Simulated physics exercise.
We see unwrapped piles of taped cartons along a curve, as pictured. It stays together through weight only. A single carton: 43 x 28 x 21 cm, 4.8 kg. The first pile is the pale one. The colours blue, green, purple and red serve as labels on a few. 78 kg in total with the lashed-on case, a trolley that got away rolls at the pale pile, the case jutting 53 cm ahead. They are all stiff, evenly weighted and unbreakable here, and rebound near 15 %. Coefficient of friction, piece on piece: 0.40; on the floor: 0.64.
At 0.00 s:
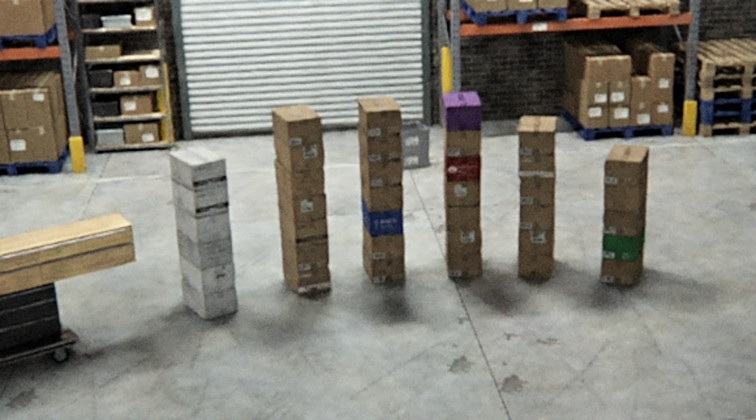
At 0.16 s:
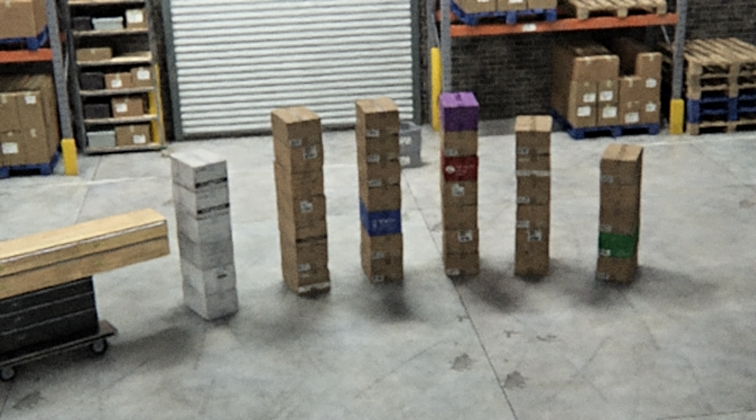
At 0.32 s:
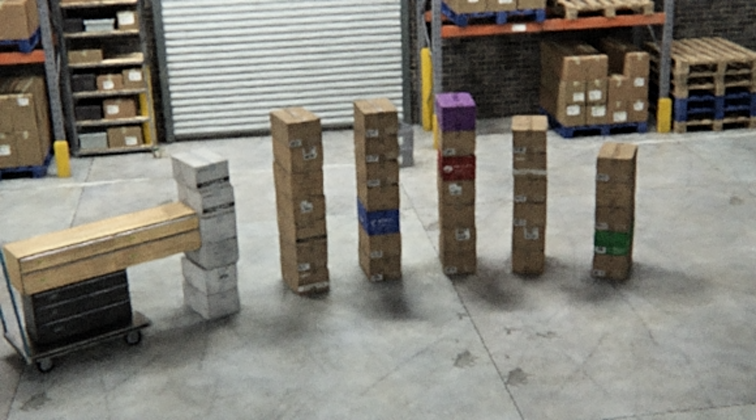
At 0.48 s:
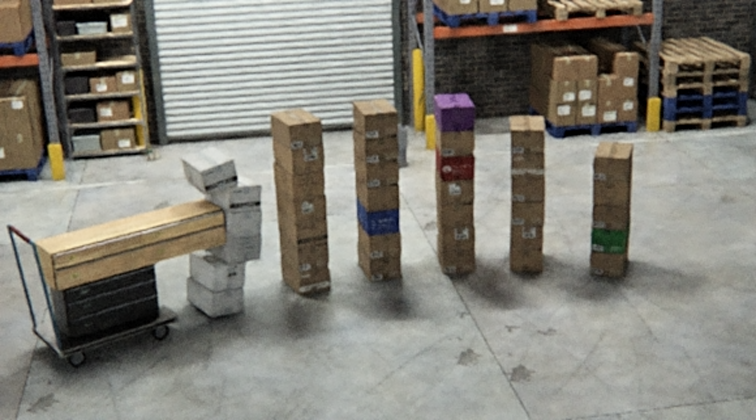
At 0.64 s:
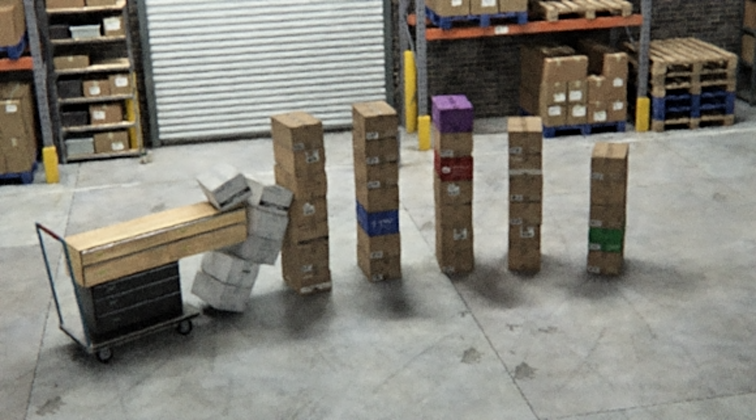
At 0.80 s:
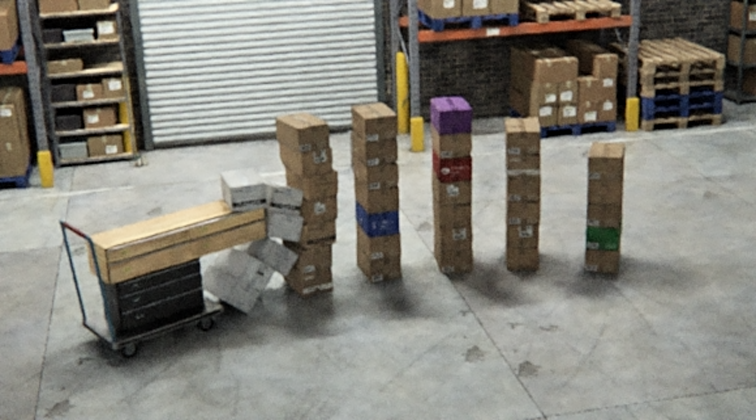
To begin with, six separate piles of boxes stand in a curved row on a warehouse floor as a trolley carrying a long box rolls in from the left. The long box pushes into the pale pile, which buckles and leans right, its cartons pressing against the neighbouring brown pile and shifting it.
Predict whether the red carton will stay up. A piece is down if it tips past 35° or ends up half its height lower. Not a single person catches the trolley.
Prediction: It will not.
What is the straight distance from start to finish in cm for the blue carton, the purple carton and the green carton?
About: Blue 60, purple 260, green 60.
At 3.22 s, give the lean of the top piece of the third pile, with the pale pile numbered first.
The top piece is tilted around 80°.
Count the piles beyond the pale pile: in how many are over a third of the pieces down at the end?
5.
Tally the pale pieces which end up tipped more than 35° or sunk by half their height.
6 pieces.
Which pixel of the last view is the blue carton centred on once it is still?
Resting position, last image: About (437, 226).
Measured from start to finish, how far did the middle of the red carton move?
Start and end lie near 165 cm apart.
By 2.22 s, 6 of the pale pile down; 7 of the 32 other cartons down; red carton tilted 11°; blue carton tilted 30°.
By 3.22 s, 6 of the pale pile down; 29 of the 32 other cartons down; red carton tilted 7°, 33 cm lower; blue carton tilted 40°, 18 cm lower.
When it is over (5.5 s), 6 of the pale pile down; 31 of the 32 other cartons down; red carton on its side; purple carton upside down; green carton on its side. In pixels of the last frame, middles, red carton near (628, 215), purple carton near (714, 242).
